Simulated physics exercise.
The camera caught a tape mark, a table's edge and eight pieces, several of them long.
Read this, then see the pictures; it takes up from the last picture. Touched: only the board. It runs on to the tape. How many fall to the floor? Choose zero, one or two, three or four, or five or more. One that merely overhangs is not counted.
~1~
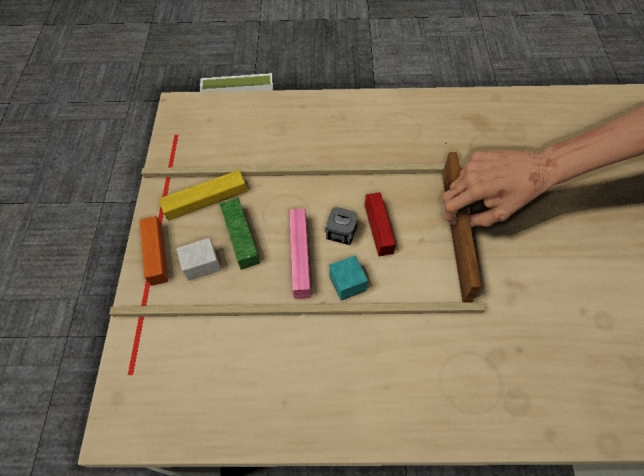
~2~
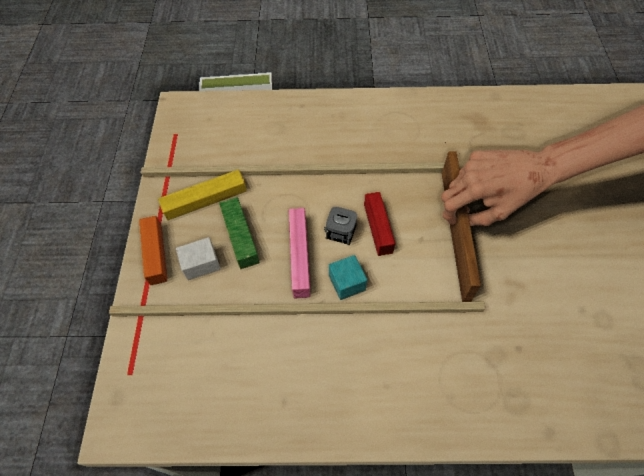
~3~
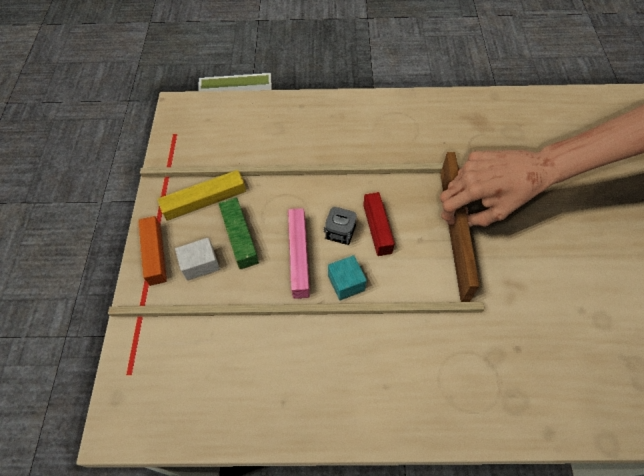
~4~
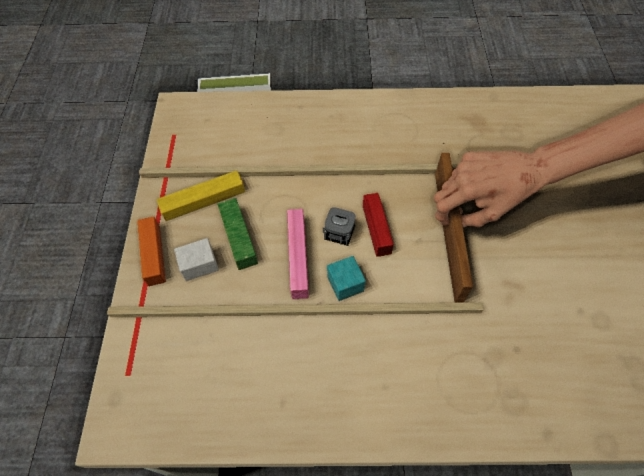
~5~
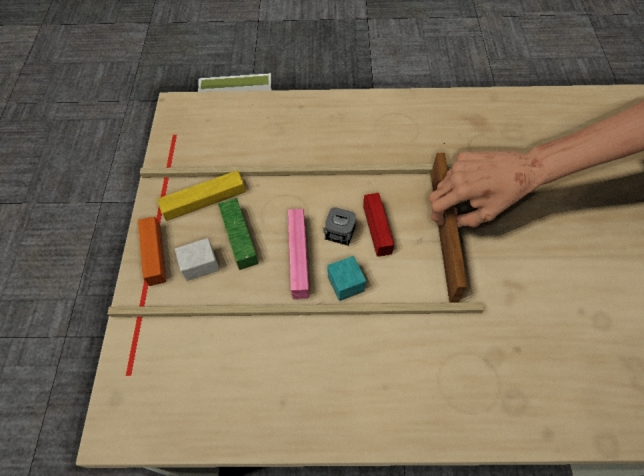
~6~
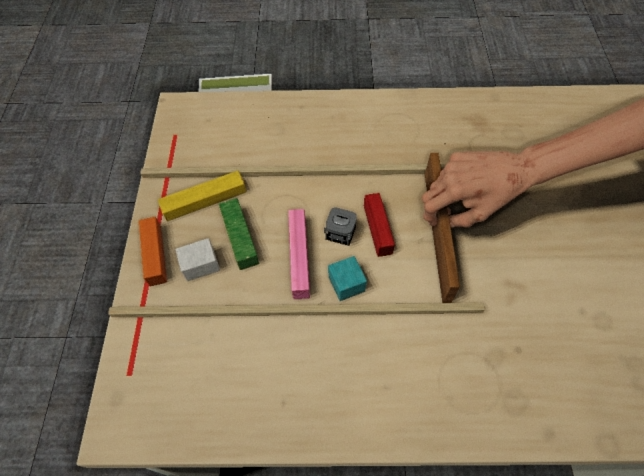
Five or more.
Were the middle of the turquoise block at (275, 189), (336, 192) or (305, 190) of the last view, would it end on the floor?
The turquoise block holds on; remains up; survives.
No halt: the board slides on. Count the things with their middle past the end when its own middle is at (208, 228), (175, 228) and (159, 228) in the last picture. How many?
It would be 2, 3 and 5.
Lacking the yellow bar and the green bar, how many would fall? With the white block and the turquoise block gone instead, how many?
First 3, then 4.
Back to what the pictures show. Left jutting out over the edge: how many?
It comes to 1.
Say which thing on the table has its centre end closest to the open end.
The grey case is the one you want.
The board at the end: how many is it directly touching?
Number: 2.
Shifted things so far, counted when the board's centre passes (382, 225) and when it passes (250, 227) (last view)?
By the first moment it's 1, by the second it's 7.
Early on, none off yet; orange stick at rest near (153, 251); yellow bar at rest near (203, 196); white block at rest near (198, 260).
A while later, none off yet; orange stick travelled a little near (125, 253); yellow bar at rest near (203, 195); white block travelled about its own width near (146, 270).
Finally, the number that fall off is five or more; lost, pink stick, green bar, white block, yellow bar and orange stick.
